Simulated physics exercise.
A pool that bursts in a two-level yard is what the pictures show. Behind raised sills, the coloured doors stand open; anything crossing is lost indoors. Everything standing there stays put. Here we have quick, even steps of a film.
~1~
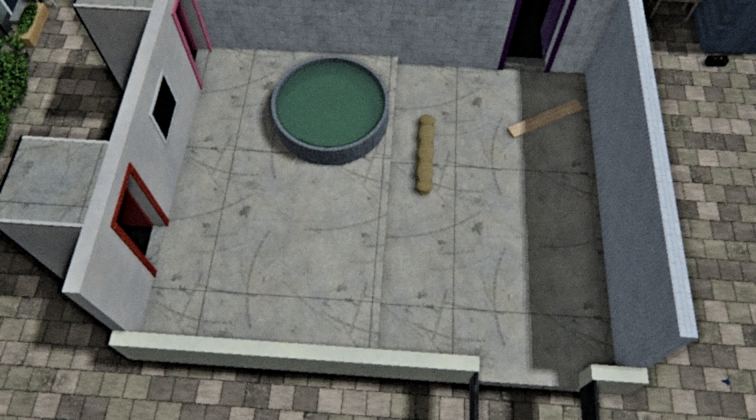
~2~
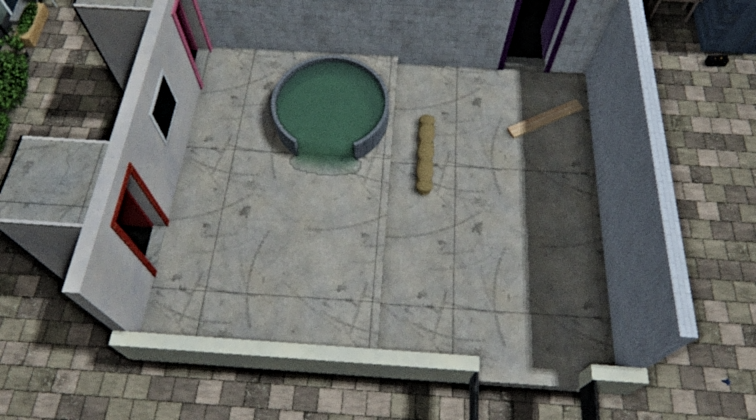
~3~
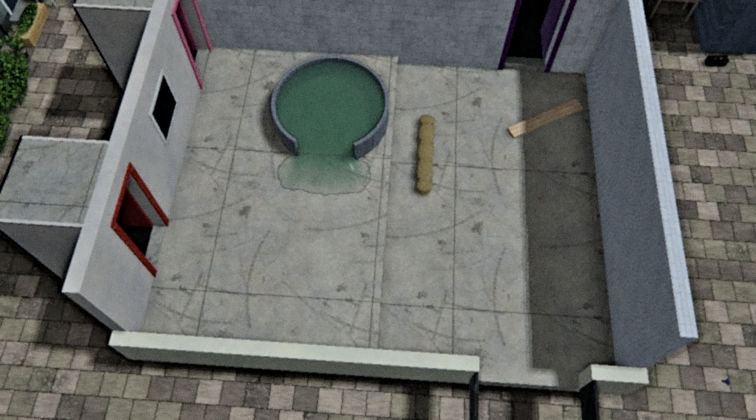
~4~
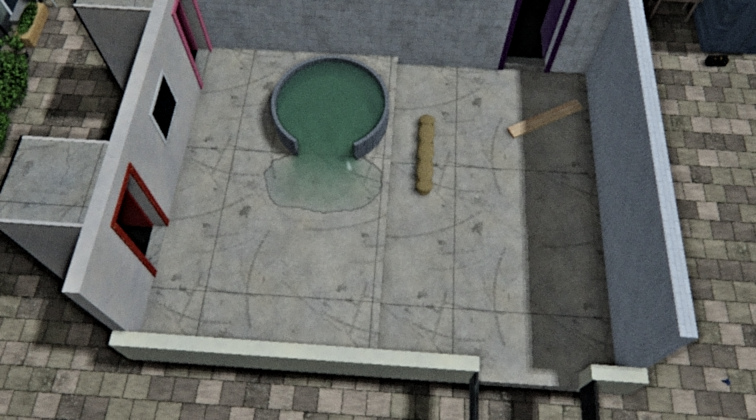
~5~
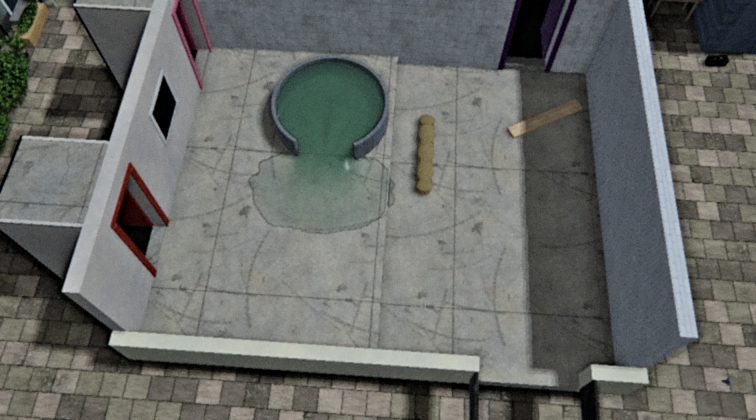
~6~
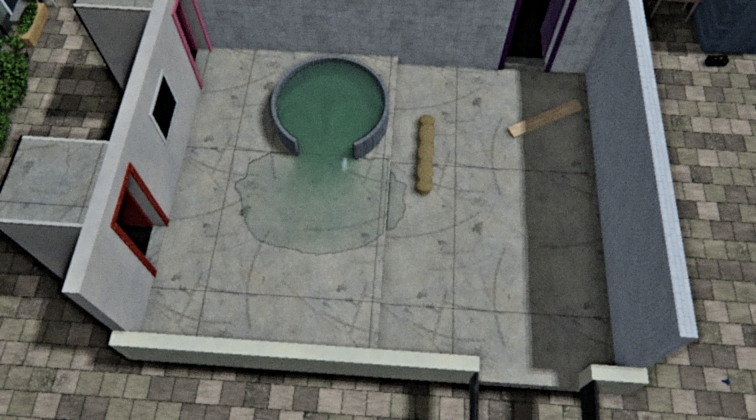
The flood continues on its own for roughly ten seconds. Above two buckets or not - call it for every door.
Red door: Above two buckets; purple door: Not above two buckets; pink door: Not above two buckets.
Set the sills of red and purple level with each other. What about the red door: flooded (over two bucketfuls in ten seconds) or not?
The red one stays within the limit.
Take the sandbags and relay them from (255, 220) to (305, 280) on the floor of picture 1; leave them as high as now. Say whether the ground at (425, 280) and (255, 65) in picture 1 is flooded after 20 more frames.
The first point would be inundated and the second still bare.
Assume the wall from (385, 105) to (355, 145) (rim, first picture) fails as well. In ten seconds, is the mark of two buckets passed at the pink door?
Pink door: Stays within it.
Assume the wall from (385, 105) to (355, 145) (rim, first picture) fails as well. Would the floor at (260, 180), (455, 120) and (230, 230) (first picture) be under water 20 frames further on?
Bone-dry, bone-dry, bone-dry.
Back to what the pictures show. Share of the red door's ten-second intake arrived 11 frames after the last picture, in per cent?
About 0 %.
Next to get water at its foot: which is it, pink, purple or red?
I pick the door marked red.
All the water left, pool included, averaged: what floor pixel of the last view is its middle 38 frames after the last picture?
About (317, 232).
A moment on, water covers 20 % of the floor; the red door not reached, the purple door not reached, the pink door not reached.
Next, water covers 30 % of the floor; the red door wet at the sill, nothing in, the purple door not reached, the pink door not reached.
Then, water covers 40 % of the floor; the red door under two buckets in, the purple door not reached, the pink door not reached.
Later, water covers 50 % of the floor; the red door over two buckets in, the purple door not reached, the pink door not reached.
In the end, water covers 75 % of the floor; the red door over two buckets in, the purple door not reached, the pink door wet at the sill, nothing in.
